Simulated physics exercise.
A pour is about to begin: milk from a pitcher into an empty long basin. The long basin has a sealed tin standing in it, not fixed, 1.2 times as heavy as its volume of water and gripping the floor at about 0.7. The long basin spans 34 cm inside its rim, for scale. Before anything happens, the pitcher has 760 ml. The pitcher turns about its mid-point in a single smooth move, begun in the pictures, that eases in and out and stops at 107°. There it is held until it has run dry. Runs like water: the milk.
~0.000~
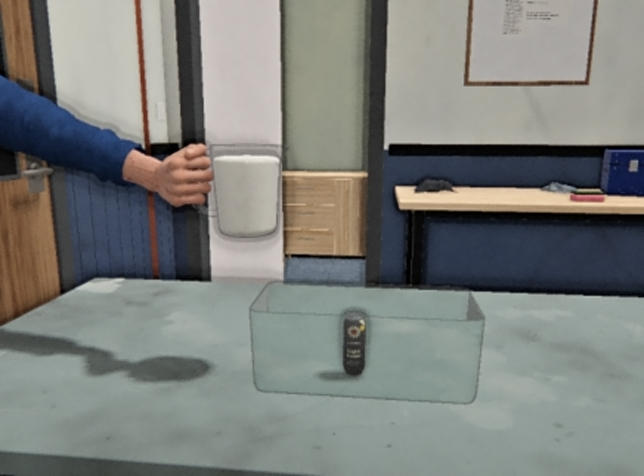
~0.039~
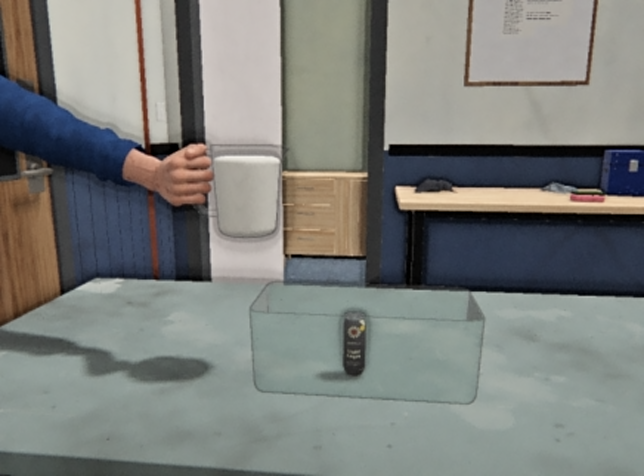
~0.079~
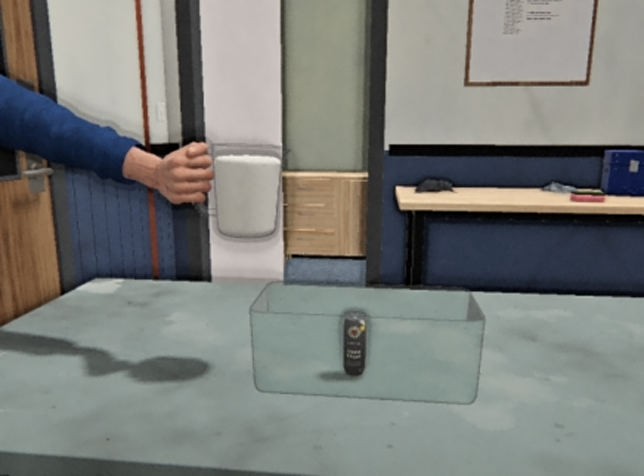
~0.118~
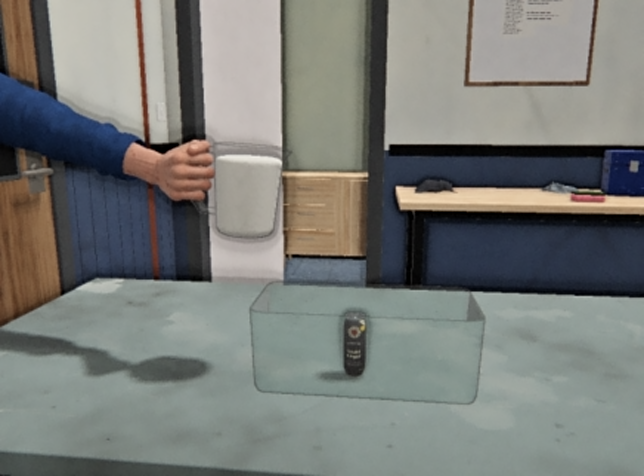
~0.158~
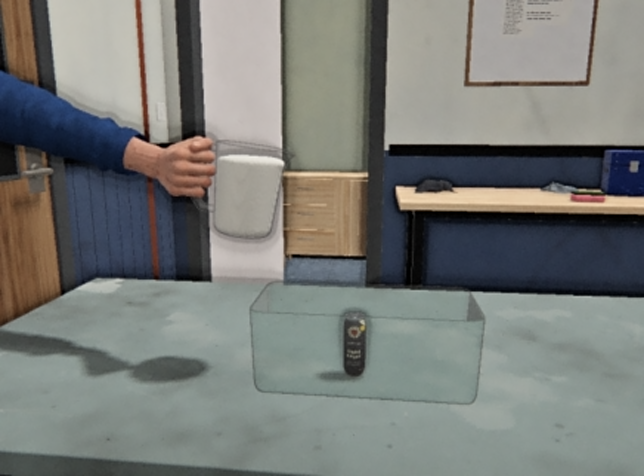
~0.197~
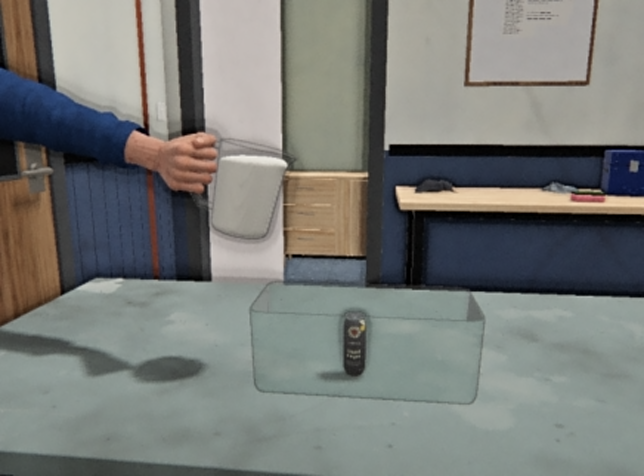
A hand at left slowly tilting a clear pitcher of milk slightly rightward above a table holding a clear long basin.
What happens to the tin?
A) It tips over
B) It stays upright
A.
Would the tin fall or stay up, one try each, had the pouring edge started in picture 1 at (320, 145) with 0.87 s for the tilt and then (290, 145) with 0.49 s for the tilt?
In the first try it remains standing; in the second it comes down.
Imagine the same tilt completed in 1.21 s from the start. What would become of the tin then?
In that case the tin overturns.
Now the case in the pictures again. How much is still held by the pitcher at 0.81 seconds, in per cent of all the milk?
Remaining share: Approx. 26 %.
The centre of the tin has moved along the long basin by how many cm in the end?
About 10.5 cm.
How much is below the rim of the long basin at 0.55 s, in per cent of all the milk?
Near 3 in a hundred.
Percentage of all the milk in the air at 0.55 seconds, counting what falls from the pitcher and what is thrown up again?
About 20 per cent.
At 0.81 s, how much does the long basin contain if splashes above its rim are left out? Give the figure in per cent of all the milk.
My estimate is about 50 percent.
Then, 0.55 s in, the tilt is 75° and 78 per cent is still to pour; the tin stands where it began.
Then, 0.81 s in, the tilt is 106° and 25 per cent is still to pour; the tin stands where it began.
Then, 1.08 s in, the tilt is 107° and 2 per cent is still to pour; the tin leans 32°.
Then, 1.37 s in, the tilt is 107° and 0 per cent is still to pour; the tin lies on its side.
Finally, the tin lies on its side.
